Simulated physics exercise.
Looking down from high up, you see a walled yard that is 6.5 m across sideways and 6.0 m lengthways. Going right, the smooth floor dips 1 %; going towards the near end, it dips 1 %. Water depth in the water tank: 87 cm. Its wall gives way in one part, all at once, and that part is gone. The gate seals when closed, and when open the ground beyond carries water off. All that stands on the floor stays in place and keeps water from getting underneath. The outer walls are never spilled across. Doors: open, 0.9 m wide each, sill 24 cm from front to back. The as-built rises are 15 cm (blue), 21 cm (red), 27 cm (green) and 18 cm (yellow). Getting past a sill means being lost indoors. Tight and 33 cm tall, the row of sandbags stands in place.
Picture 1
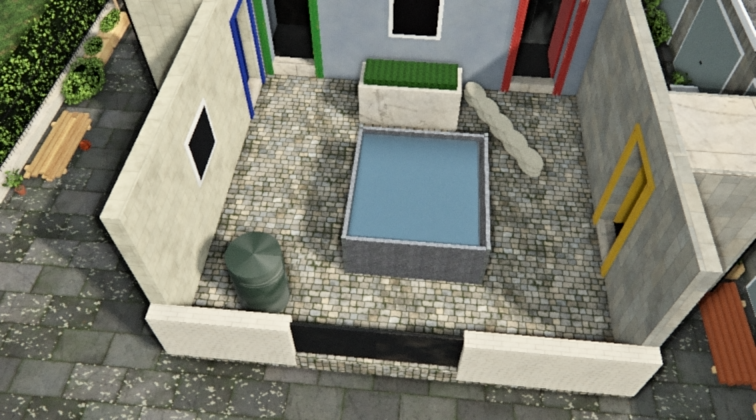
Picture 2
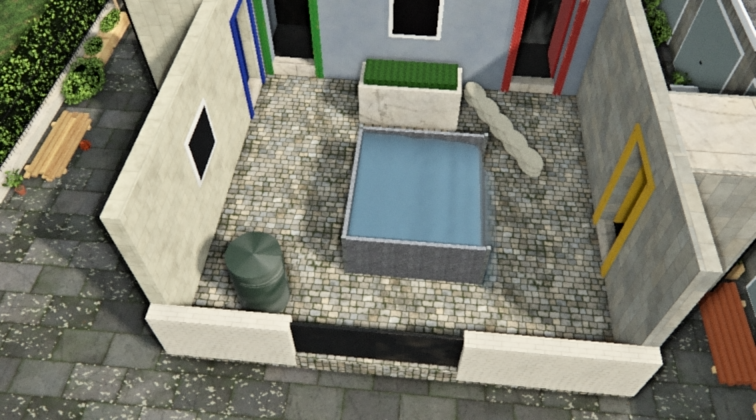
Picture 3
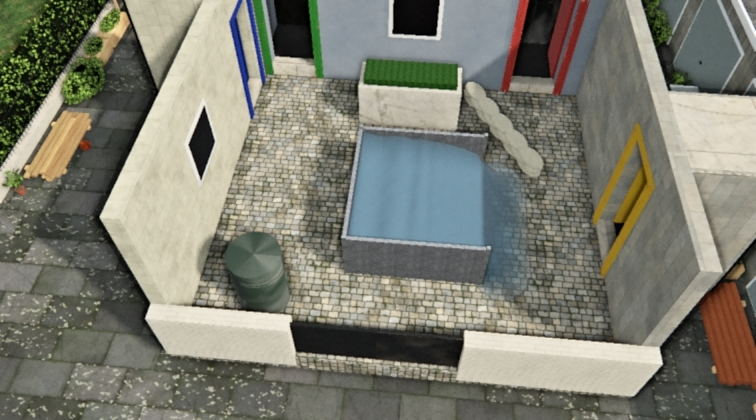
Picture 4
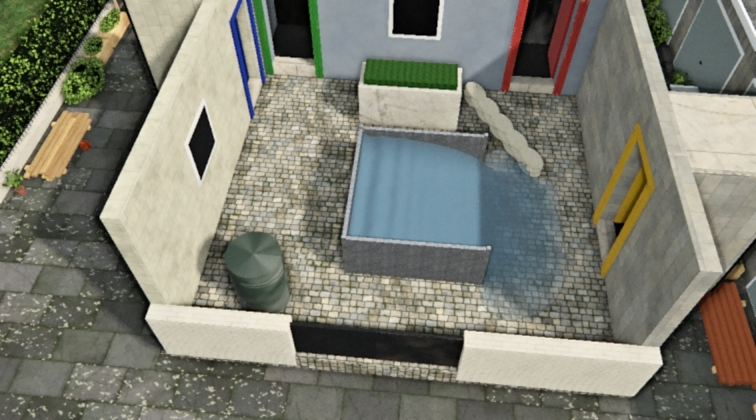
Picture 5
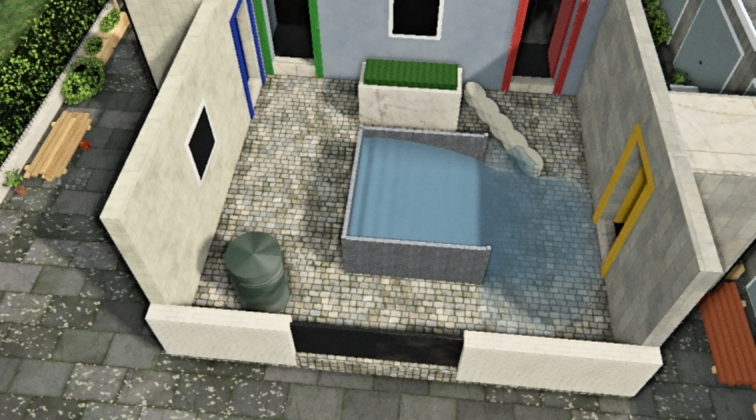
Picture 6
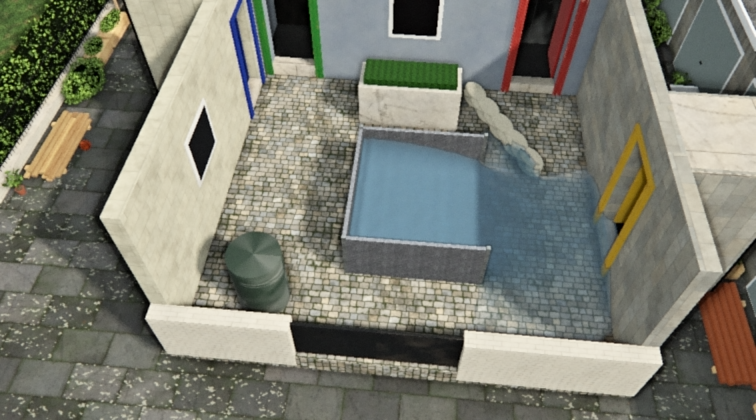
Water pours from the tank's open right side and spreads across the paved yard.
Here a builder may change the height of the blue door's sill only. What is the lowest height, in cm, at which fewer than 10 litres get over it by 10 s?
8.5 cm.
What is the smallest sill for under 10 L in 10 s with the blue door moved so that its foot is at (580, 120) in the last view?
Minimum: Close to 25 cm.
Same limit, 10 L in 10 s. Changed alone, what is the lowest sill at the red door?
The red one would have to be about 27 cm high.
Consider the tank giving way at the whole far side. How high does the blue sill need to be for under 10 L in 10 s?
A minimum of about 28 cm.
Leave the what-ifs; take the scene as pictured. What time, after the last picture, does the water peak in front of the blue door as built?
Near 8.5 seconds.
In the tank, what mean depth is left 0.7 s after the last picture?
About 40 cm.
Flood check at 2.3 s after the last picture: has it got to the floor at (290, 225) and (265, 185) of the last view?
Note: Point one not yet reached; point two not yet reached.
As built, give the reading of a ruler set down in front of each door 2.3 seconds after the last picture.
Depth (cm): Blue 0 / red 26 / green 0 / yellow 31.
Then, 0.7 s after the last picture water covers 30 % of the floor, deepest (60 cm) near (598, 241); it has not reached the blue door.
Then, 2.3 s after the last picture water covers 60 % of the floor, deepest (44 cm) near (617, 361); it has not reached the blue door.
Then, 9.3 s after the last picture water covers 95 % of the floor, deepest (18 cm) near (462, 95); 12 cm at the blue door, 0 litres in over its 15 cm sill.
At the blue door as built, the water peaked near 14 cm, 8.7 s after the last picture.
Run again over the same 10 s with other heights there, 17 litres in over 7.5 cm, 2 litres over 10.5 cm. The limit of 10 litres is kept from about 8.5 cm up.
